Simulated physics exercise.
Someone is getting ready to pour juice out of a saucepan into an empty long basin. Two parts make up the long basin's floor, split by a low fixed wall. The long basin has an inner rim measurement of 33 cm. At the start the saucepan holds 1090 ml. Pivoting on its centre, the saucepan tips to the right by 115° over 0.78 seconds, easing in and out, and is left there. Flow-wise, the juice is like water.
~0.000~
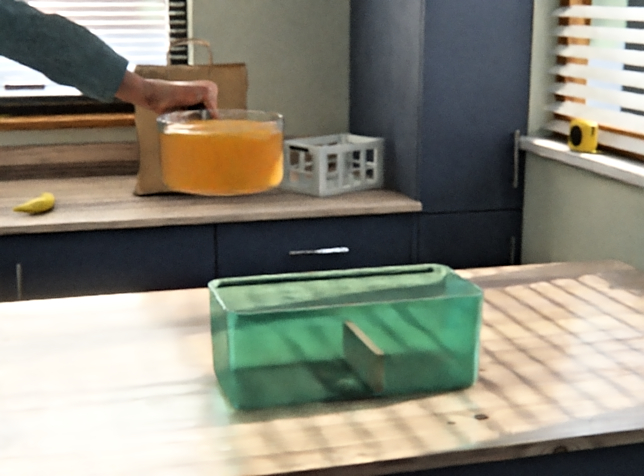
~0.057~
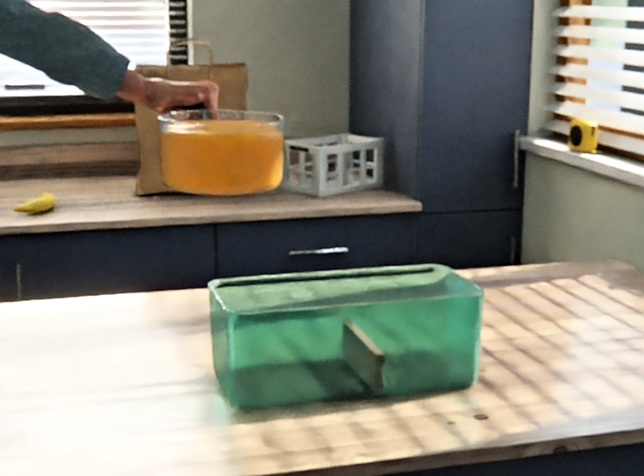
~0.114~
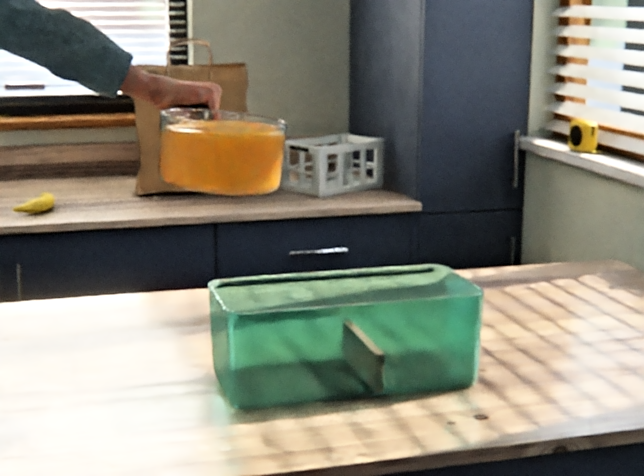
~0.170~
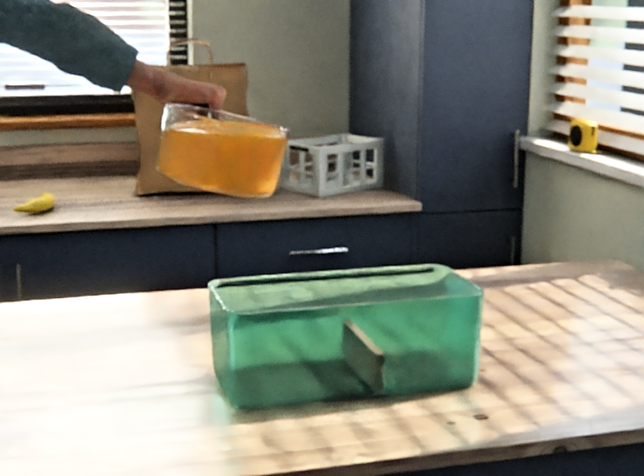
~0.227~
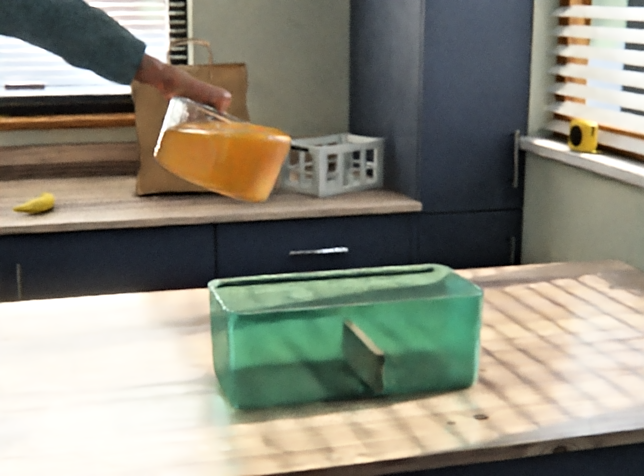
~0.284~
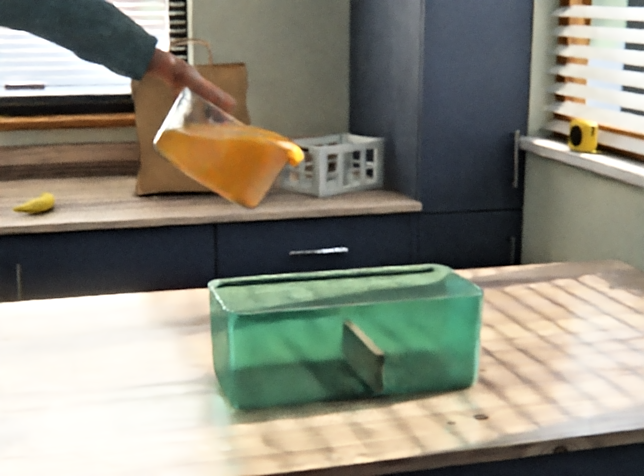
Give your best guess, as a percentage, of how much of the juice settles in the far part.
I would say 13 per cent of it settles there.
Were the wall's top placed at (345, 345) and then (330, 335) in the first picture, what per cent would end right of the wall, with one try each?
It comes to 40 per cent, and then 55 per cent.
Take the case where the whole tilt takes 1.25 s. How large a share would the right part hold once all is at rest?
In that case, some 25 percent.
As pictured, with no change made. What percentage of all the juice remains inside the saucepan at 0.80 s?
I'd estimate some 3 per cent.
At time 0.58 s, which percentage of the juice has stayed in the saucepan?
Still held: Roughly 24 % of the total.
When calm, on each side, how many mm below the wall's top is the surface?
The left side gives some 18 mm, the right side some 44 mm.
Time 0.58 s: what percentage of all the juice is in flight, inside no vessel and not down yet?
Estimate: About 46 % of all of it.
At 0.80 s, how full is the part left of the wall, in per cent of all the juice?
Near 78 in a hundred.
By 0.58 s the tilt is 98° and 24 per cent is still to pour, 24 is left of the wall and 6 right of it.
By 0.80 s the tilt is 115° and 3 per cent is still to pour, 77 is left of the wall and 10 right of it.
By 1.03 s the tilt is 115° and 0 per cent is still to pour, 81 is left of the wall and 12 right of it.
By 1.28 s the tilt is 115° and 0 per cent is still to pour, 80 is left of the wall and 13 right of it.
At rest 80 per cent lies left of the wall, 13 right of it and 7 outside.
